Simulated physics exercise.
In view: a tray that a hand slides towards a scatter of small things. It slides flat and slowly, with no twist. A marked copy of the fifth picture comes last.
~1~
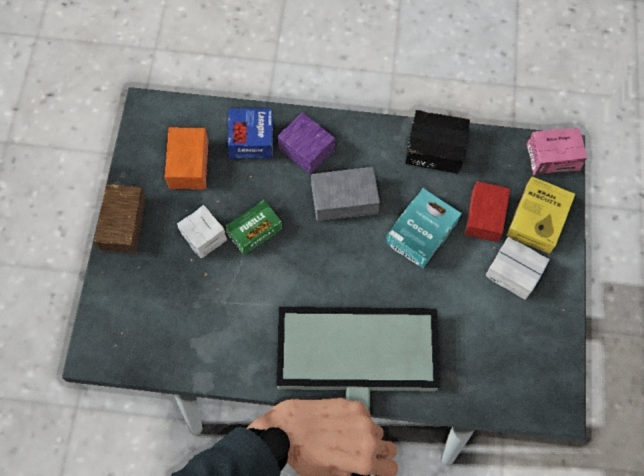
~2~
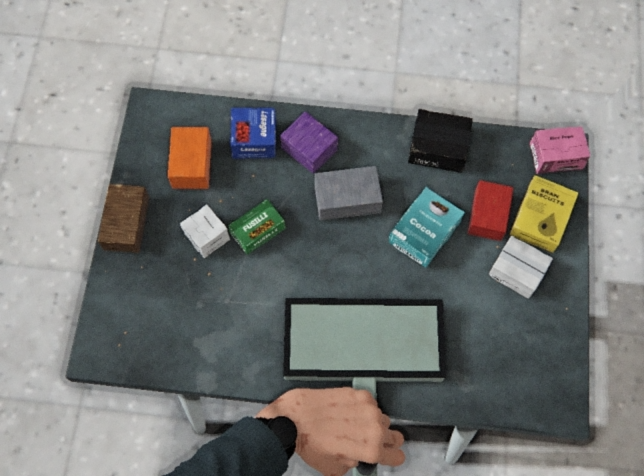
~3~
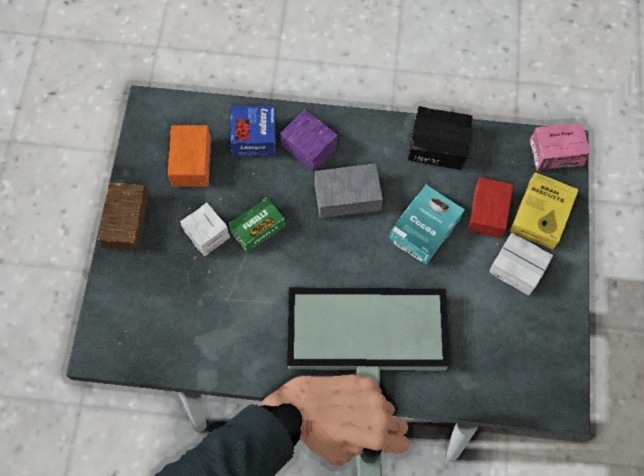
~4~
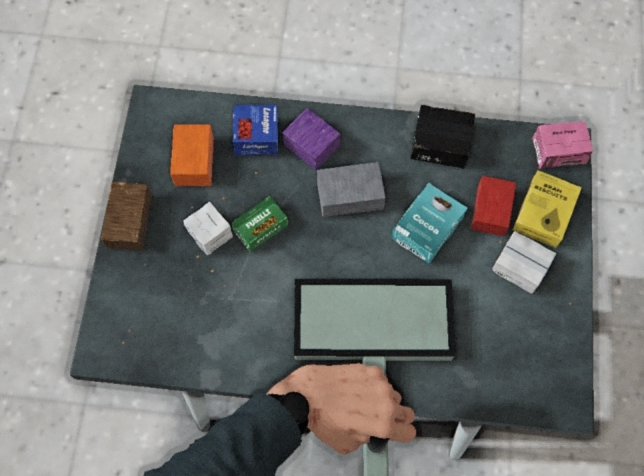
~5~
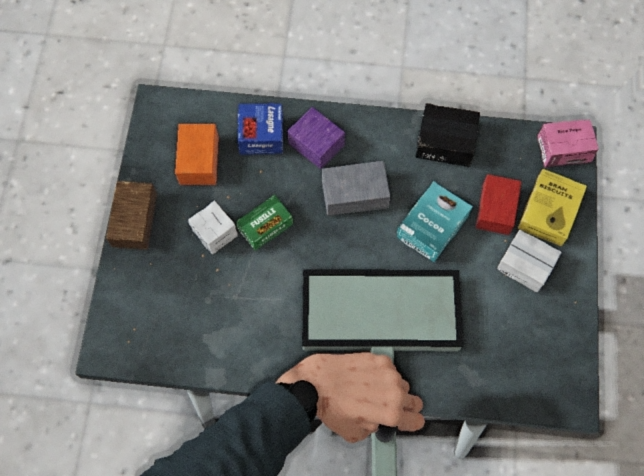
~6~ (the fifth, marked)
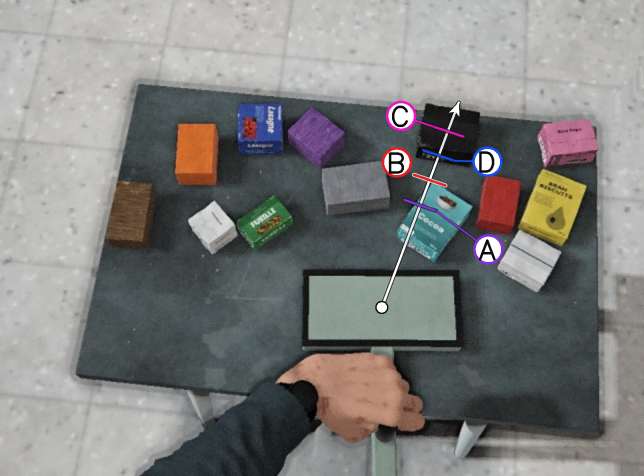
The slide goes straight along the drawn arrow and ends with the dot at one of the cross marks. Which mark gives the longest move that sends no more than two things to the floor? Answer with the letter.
At D, and not beyond.
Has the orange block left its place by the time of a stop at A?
No.
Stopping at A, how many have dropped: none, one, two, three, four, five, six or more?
By then, one.
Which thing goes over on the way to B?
The black box goes over.
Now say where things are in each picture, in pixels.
The first frame shows red block (487, 212); pink packet (556, 151); blue packet (251, 133).
The second frame shows tray (365, 337); grey block (348, 194).
The third frame shows tray (368, 327); purple block (310, 140).
The fourth frame shows tray (374, 317); black box (443, 136).
The fifth frame shows tray (382, 308); white box (528, 261); orange block (198, 154); white packet (214, 228).
On the marked copy, A at (420, 205); B at (429, 180); C at (448, 131); D at (439, 156); the arrow from (382, 307) to (459, 102); the white dot at (382, 307).
Taking D. A third of the way, tray (402, 253); turquoise box (431, 185); brown block (132, 216).
Two thirds of the way, tray (423, 199); black box over the edge; turquoise box (440, 136).
When it is over, tray (437, 160); black box over the edge; turquoise box over the edge; two fallen.
As for the rest, A is within the limit but short; B is within the limit but short; C drops three.
